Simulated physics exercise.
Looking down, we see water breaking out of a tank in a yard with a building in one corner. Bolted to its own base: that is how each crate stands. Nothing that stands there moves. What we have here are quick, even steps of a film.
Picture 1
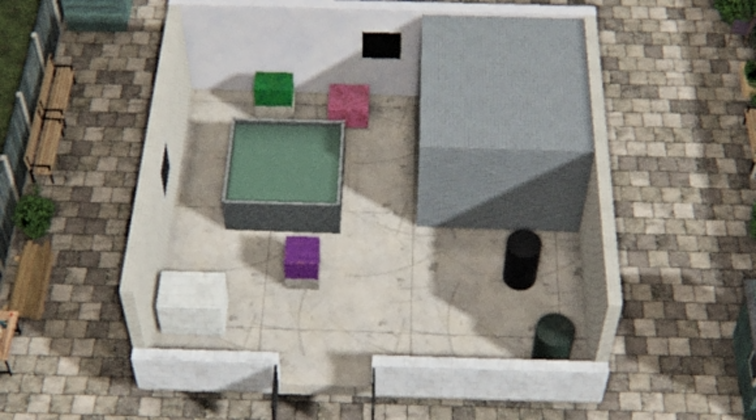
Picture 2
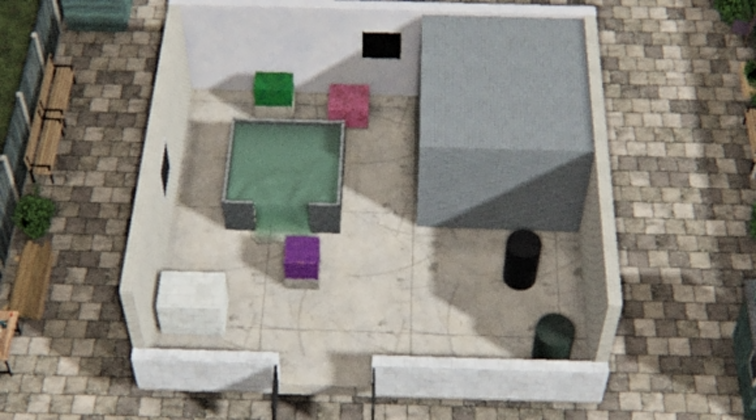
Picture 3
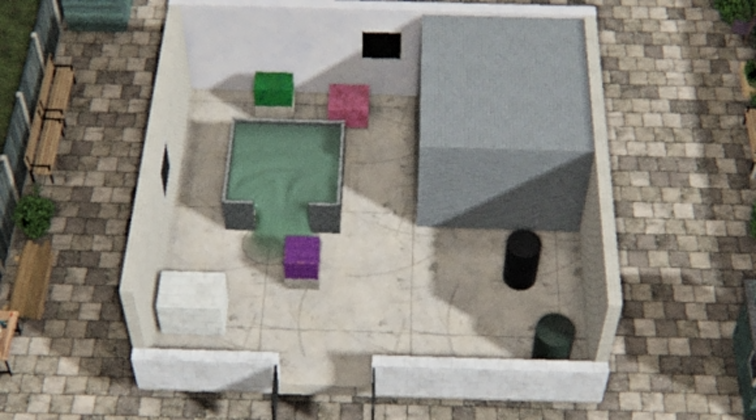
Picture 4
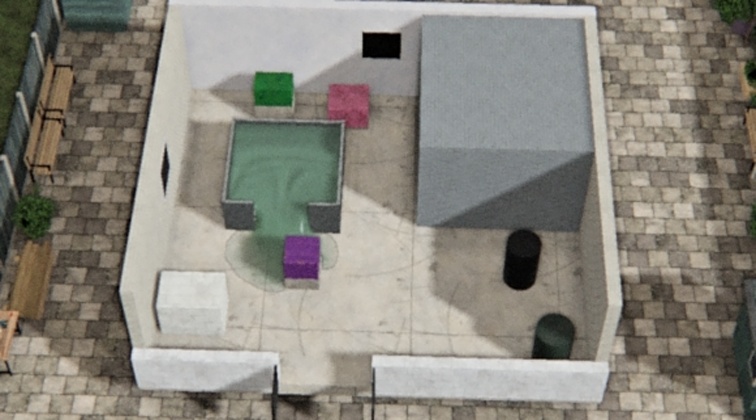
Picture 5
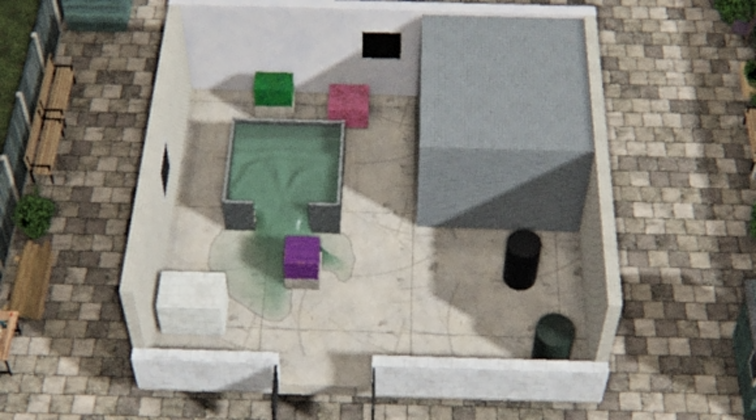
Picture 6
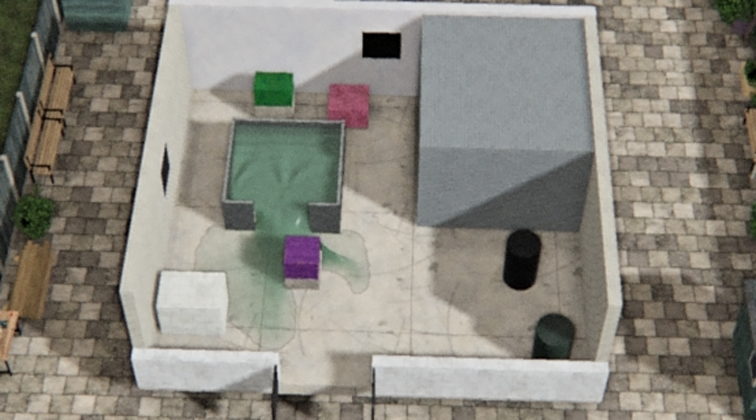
In a walled yard, green water pours through a gap in a square tank and spreads around a purple crate.
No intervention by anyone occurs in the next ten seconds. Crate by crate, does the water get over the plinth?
Result: The purple crate is flooded; the green crate is not flooded; the pink crate is flooded.
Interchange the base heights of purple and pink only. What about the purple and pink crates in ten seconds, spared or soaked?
With the swap, purple is flooded while pink avoids the flood.
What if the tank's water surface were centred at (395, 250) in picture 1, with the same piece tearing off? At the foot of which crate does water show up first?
That would be the one in purple.
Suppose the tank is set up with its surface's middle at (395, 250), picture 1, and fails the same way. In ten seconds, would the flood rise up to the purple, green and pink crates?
Well, the purple crate avoids the flood, the green crate avoids the flood, but the pink crate avoids the flood.
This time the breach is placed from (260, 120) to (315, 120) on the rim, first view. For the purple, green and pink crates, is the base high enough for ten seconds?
My take: Purple crate is untouched, green crate gets flooded and pink crate gets flooded.
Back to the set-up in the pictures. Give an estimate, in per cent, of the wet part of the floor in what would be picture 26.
Close to 80 %.
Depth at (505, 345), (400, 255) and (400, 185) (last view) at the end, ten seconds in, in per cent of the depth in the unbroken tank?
Roughly 14 per cent, 8 per cent and 6 per cent.
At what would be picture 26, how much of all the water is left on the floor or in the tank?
Some 96 parts in a hundred have not run off.
A moment on, water covers 30 % of the floor; the purple crate water round its plinth, the green crate not reached, the pink crate not reached.
Next, water covers 50 % of the floor; the purple crate water round its plinth, the green crate not reached, the pink crate not reached.
Then, water covers 80 % of the floor; the purple crate water round its plinth, the green crate not reached, the pink crate water round its plinth.
Later, water covers 95 % of the floor; the purple crate water round its plinth, the green crate water round its plinth, the pink crate water round its plinth.
In the end, water covers 100 % of the floor; the purple crate was topped, the green crate stayed above the water, the pink crate was topped.
